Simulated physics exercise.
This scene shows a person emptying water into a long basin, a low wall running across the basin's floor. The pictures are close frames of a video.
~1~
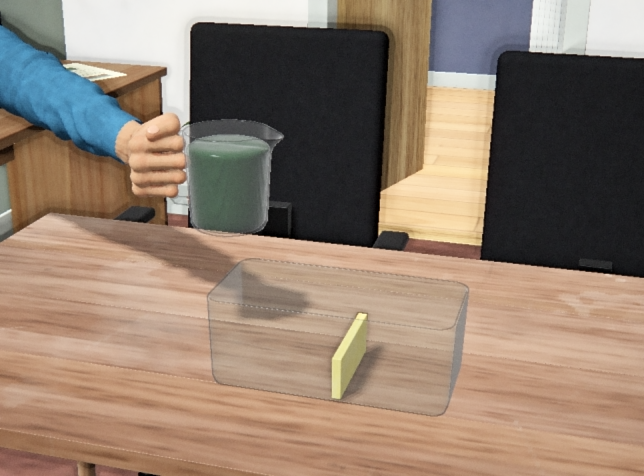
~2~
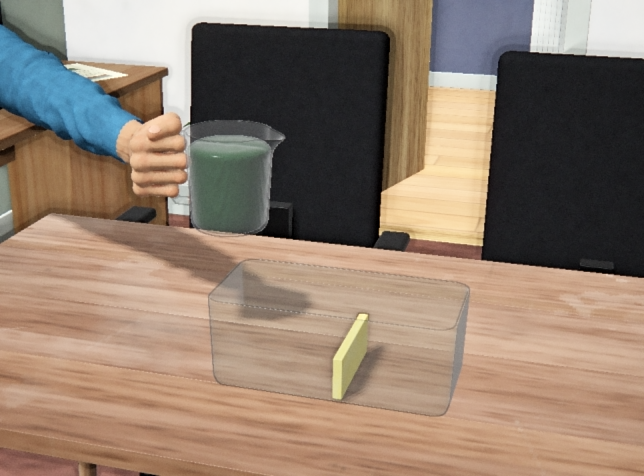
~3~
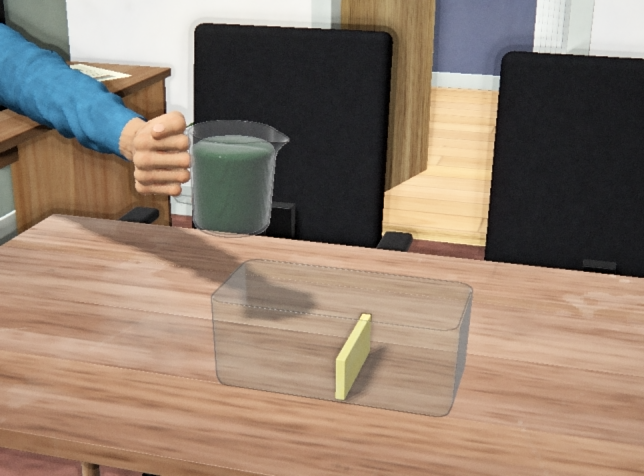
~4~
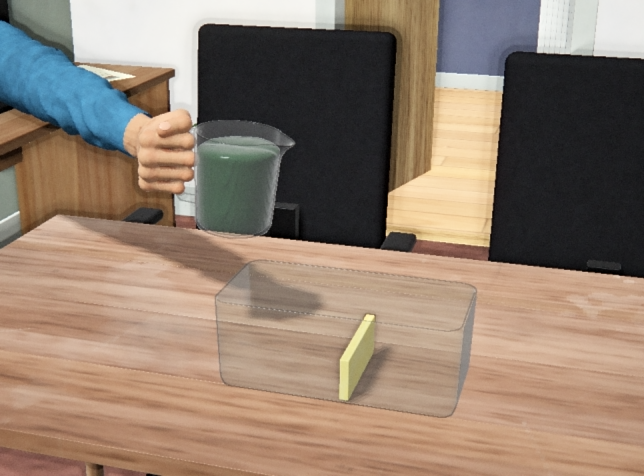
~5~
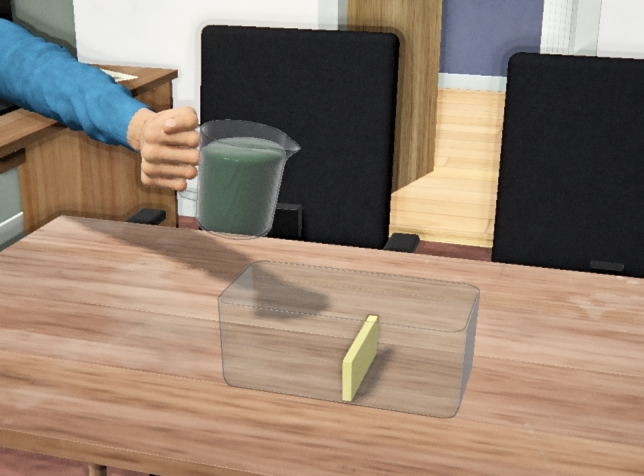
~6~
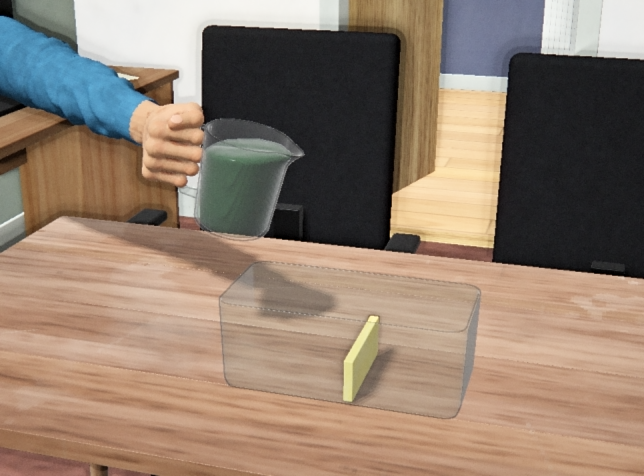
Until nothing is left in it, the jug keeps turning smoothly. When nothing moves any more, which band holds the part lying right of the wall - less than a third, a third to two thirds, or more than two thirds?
Below a third.
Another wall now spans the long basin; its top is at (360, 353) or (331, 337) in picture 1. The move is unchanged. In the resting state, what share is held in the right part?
In turn 15 and 55 in a hundred.
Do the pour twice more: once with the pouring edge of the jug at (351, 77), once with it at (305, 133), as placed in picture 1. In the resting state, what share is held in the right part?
It works out to around 80 % and then around 60 %.
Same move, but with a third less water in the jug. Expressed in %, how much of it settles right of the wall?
0 per cent or so.
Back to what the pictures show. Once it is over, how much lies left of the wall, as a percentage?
About 80 per cent.
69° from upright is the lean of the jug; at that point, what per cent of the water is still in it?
75 per cent, roughly.
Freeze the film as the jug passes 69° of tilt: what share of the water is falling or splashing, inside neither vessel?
Near 15 in a hundred.
A moment on, the tilt is 69° and 75 per cent is still to pour, 5 is left of the wall and 4 right of it.
Next, the tilt is 105° and 18 per cent is still to pour, 53 is left of the wall and 16 right of it.
Then the tilt is 114° and 0 per cent is still to pour, 80 is left of the wall and 16 right of it.
Later the tilt is 114° and 0 per cent is still to pour, 80 is left of the wall and 16 right of it.
Finally, 80 per cent lies left of the wall, 16 right of it and 3 outside.
